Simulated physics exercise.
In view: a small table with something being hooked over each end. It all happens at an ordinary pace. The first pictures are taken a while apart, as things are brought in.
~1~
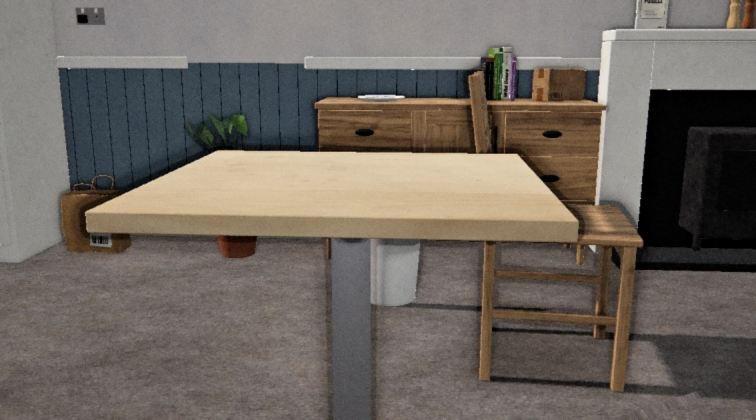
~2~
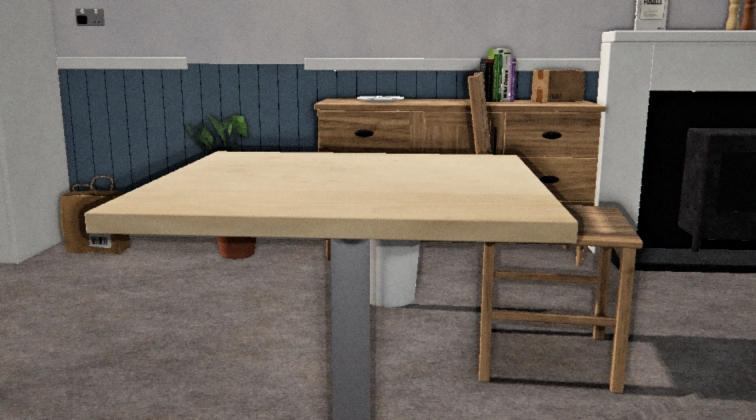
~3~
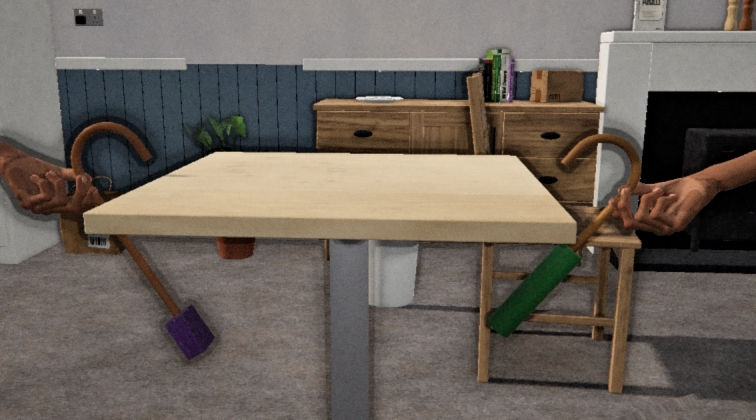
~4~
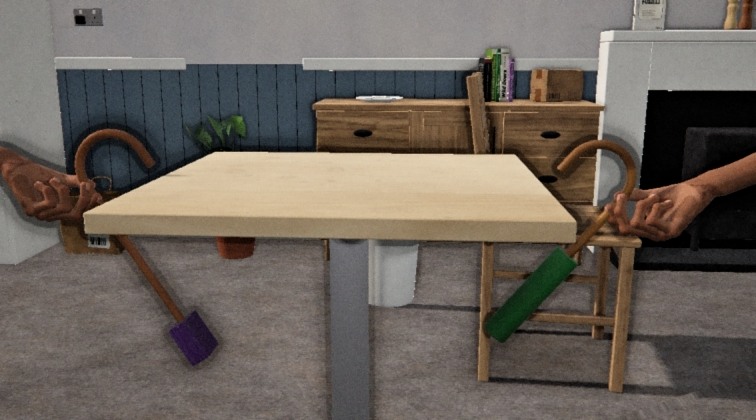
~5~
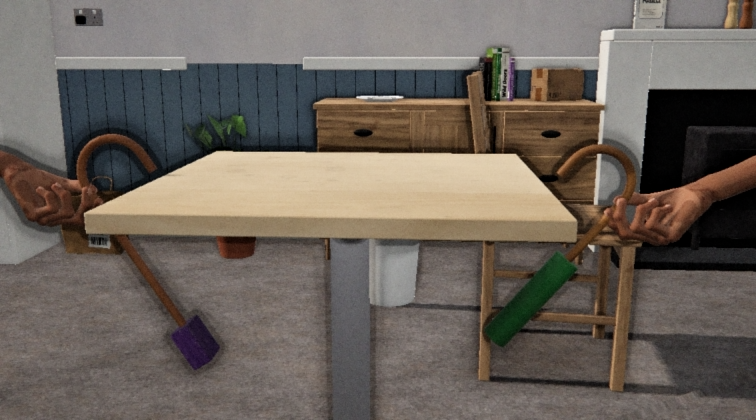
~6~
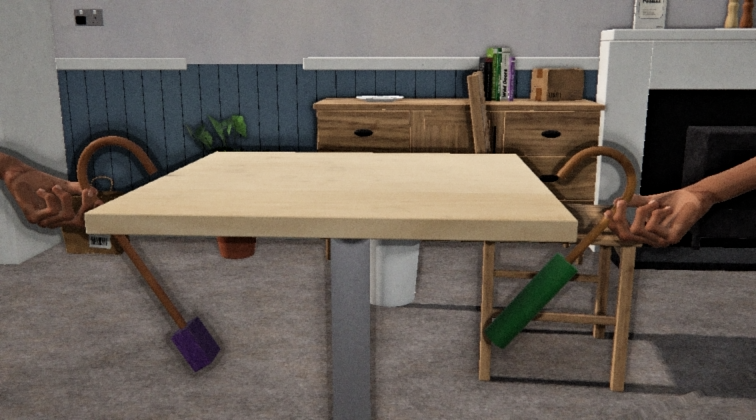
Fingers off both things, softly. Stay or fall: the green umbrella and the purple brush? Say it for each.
The green umbrella slips off; the purple brush slips off.
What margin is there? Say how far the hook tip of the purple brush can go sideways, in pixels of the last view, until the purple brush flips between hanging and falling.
Some 12 pixels, right.
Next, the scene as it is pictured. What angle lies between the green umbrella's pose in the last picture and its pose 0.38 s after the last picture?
Some 15 degrees.
Then, 0.38 s after the last picture, green umbrella falling; purple brush down below.
Then, 0.74 s after the last picture, green umbrella down below; purple brush down below.
At rest, the green umbrella drops past the edge; the purple brush drops past the edge.
